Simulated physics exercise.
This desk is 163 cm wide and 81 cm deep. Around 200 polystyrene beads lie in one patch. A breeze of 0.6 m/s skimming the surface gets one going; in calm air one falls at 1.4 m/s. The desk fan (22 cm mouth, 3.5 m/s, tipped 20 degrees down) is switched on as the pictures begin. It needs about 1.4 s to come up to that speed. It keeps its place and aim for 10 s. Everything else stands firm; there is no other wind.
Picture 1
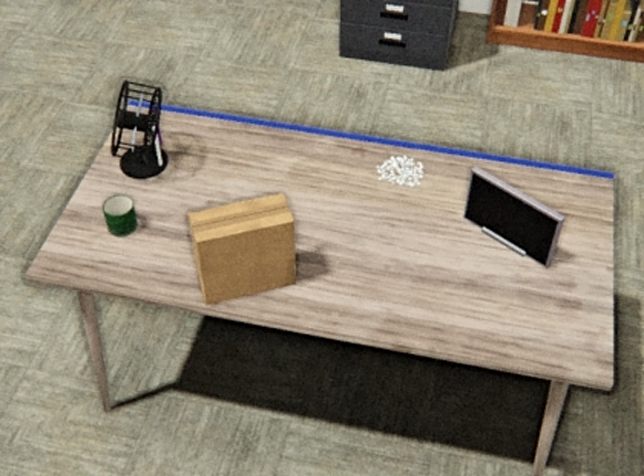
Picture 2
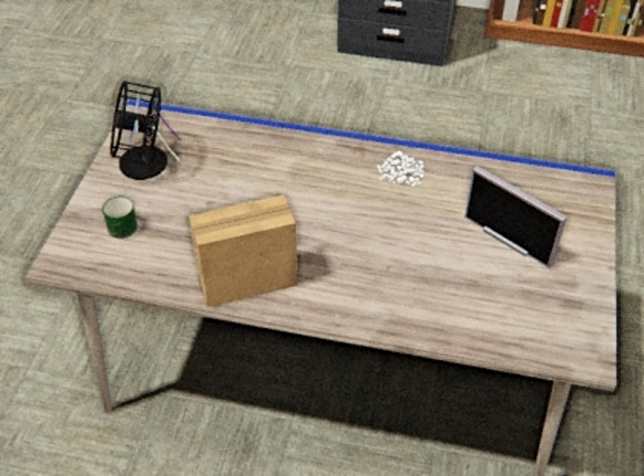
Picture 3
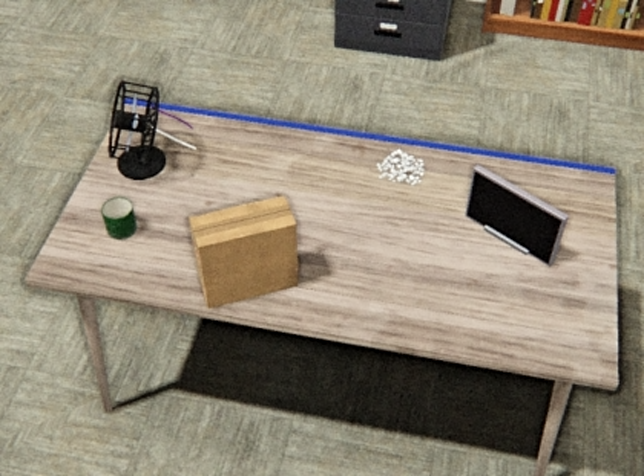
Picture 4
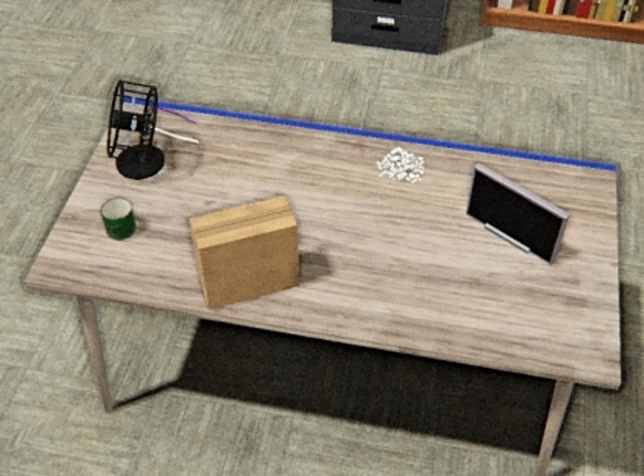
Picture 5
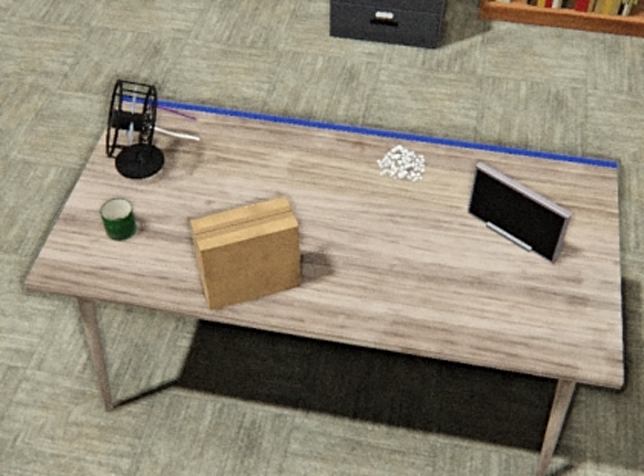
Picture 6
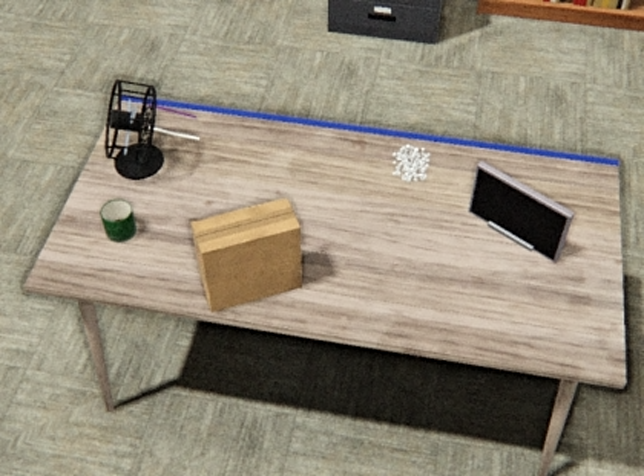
A patch of white beads on a wooden desk lay still beside a box, a mug and a laptop while a black fan turned on, then many of them shifted slightly to the right.
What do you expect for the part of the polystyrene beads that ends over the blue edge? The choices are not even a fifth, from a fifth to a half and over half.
By then from a fifth to a half are over the blue edge.
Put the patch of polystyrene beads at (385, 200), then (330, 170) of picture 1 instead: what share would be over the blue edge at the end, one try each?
In that order: 0 %, 40 %.
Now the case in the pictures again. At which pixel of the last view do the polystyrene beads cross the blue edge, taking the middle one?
Near (504, 145).
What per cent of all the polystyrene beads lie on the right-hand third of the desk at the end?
Near 0 %.
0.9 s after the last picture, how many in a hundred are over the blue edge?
Near 30 %.
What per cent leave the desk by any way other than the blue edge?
About 70 %.
Then, 0.9 s after the last picture the count stands so, 34 % are over the blue edge.
Then, 2.1 s after the last picture the count stands so, 34 % are over the blue edge.
Then, 4.4 s after the last picture the count stands so, 34 % are over the blue edge.
Then, 8.9 s after the last picture, at the end, 34 % are over the blue edge.
